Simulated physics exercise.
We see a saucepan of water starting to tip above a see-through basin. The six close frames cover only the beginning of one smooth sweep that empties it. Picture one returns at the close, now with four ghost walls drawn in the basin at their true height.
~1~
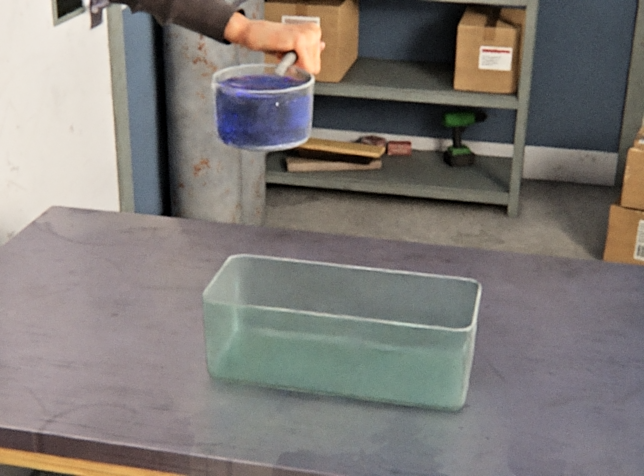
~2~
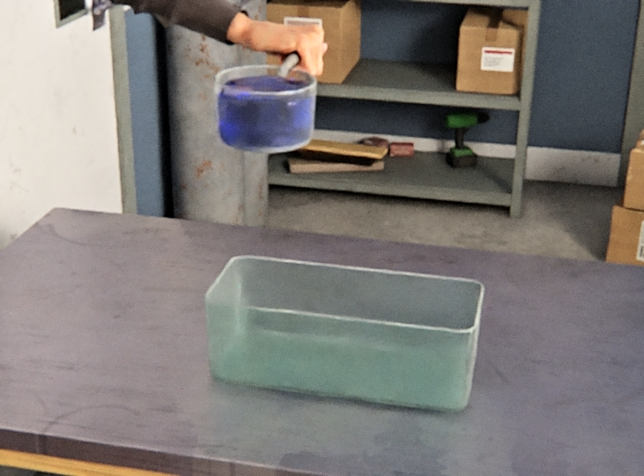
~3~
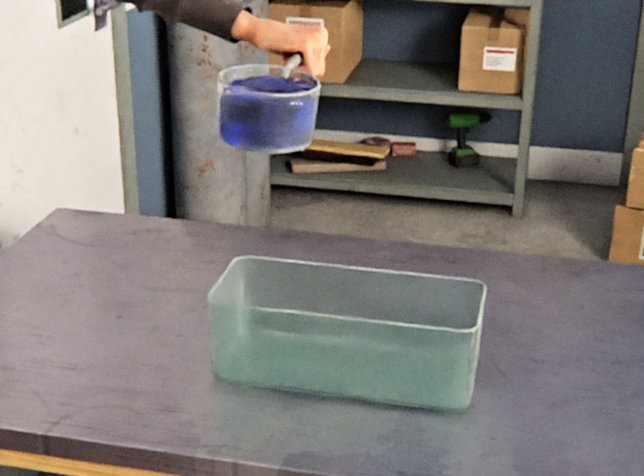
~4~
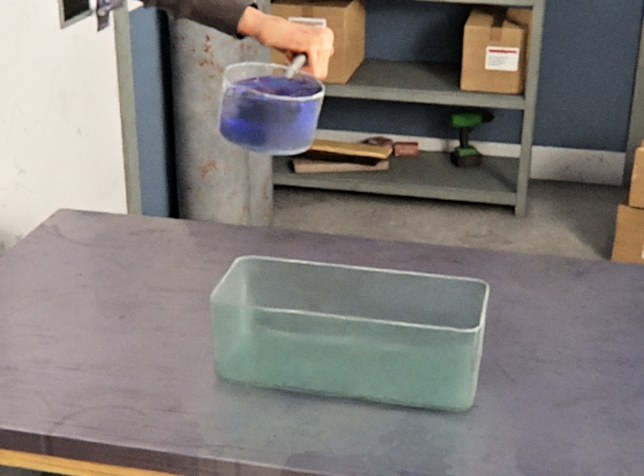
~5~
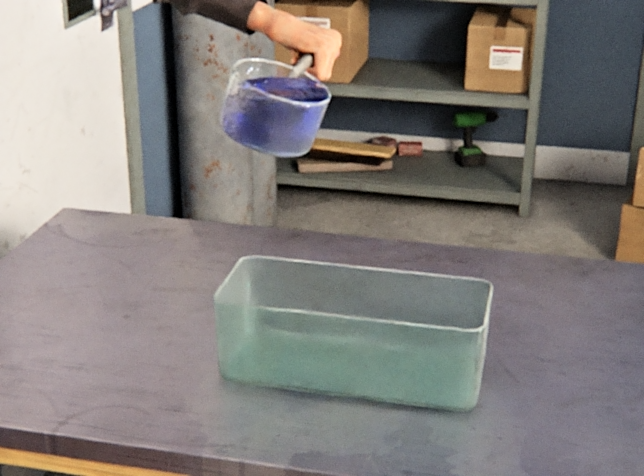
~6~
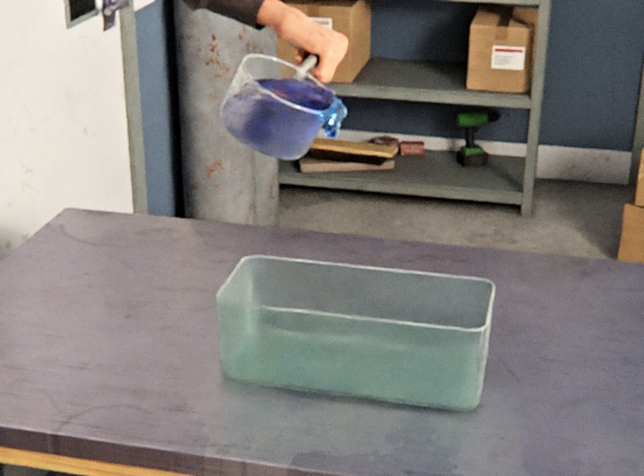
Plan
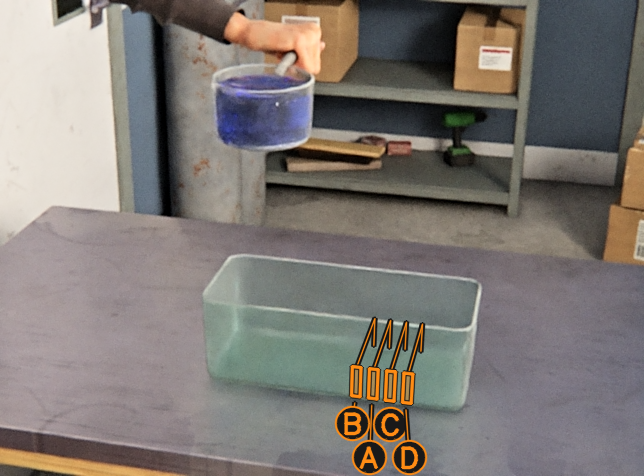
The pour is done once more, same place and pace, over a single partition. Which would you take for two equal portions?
It is A.
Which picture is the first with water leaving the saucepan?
Picture 5.
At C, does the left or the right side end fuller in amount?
More ends on the left.
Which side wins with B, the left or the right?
More ends on the right.
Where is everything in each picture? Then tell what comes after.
Upright, lip at (310, 80); basin from (208, 374) to (464, 408); nothing has left yet.
Upright, lip at (313, 83); nothing has left yet.
Tipped about 5°, lip at (316, 86); nothing has left yet.
Tipped about 10°, lip at (321, 91); nothing has left yet.
Tipped about 18°, lip at (327, 98); water is over the lip, down to (327, 98).
Tipped about 27°, lip at (330, 106); water is over the lip, down to (336, 134).
On the marked copy, A at (371, 405); B at (354, 402); C at (388, 407); D at (405, 409).
For slot A, about 48 % ends left of the wall and 50 % right of it; 3 % is lost outside.
For slot B, about 26 % ends left of the wall and 72 % right of it.
For slot C, about 76 % ends left of the wall and 22 % right of it.
For slot D, about 93 % ends left of the wall and 5 % right of it; 3 % is lost outside.
